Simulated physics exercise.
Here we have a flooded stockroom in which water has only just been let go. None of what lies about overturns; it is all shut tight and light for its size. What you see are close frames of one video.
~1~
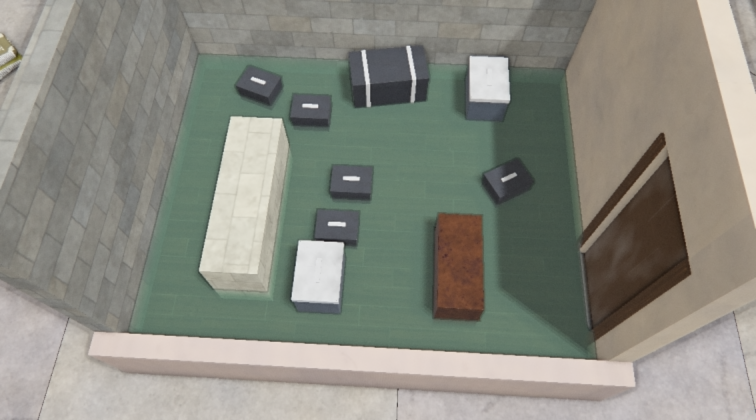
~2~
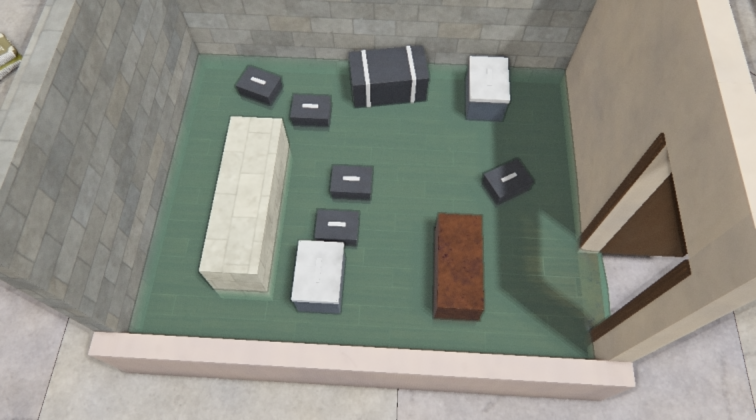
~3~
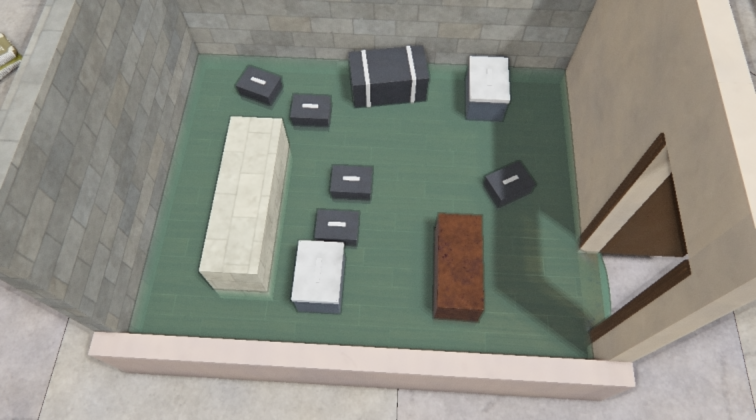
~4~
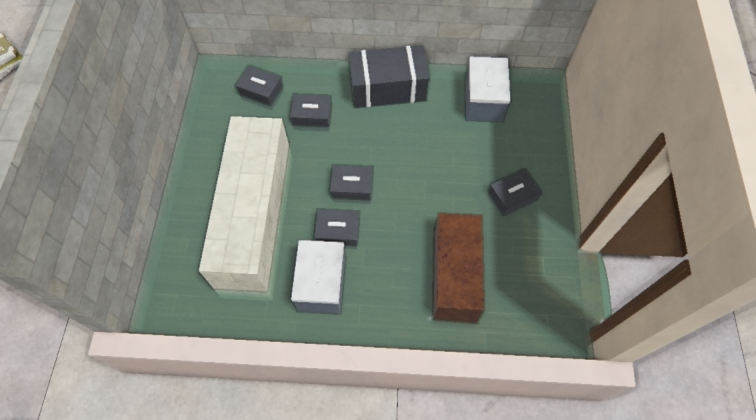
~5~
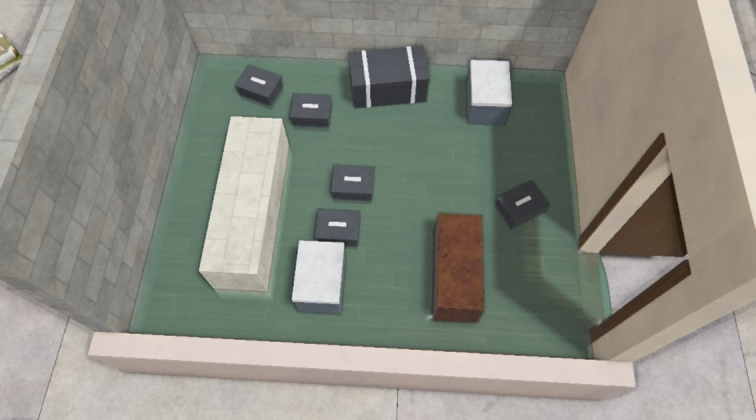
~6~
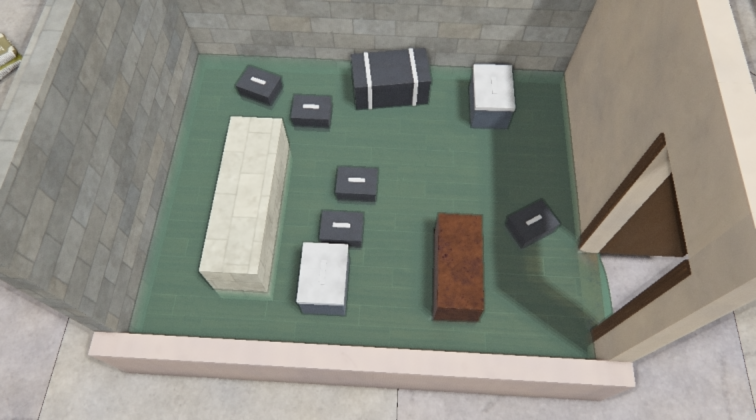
A small dark case drifting slowly toward an opened gap in the right wall of a green-floored room, other boxes barely shifting.
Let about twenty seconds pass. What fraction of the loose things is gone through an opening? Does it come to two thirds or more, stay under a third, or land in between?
The portion is going to be a third to two thirds.
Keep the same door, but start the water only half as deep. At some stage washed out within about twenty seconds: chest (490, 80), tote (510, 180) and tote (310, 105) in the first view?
Outcomes, first to last: Departed, departed, kept back.
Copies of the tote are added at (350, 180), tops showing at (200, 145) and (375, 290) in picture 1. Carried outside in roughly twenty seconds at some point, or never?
Going one by one, I'd say it doesn't leave and then it doesn't leave.
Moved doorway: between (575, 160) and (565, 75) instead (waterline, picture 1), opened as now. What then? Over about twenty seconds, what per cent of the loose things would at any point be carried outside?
90 per cent or so.
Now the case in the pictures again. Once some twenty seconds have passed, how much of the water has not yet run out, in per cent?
Estimate: About 46 %.
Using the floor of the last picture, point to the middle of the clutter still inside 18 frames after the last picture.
Mean position: About (418, 192).
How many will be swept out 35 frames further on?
I make it 3.
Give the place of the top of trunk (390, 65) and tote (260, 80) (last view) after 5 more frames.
My guess: Roughly (423, 75), then roughly (285, 86).
A moment on, 1 of 8 are out; 7 afloat.
Next, 1 of 8 are out; 7 afloat.
Later, 3 of 8 are out; 5 afloat.
In the end, 3 of 8 are out; 5 afloat.
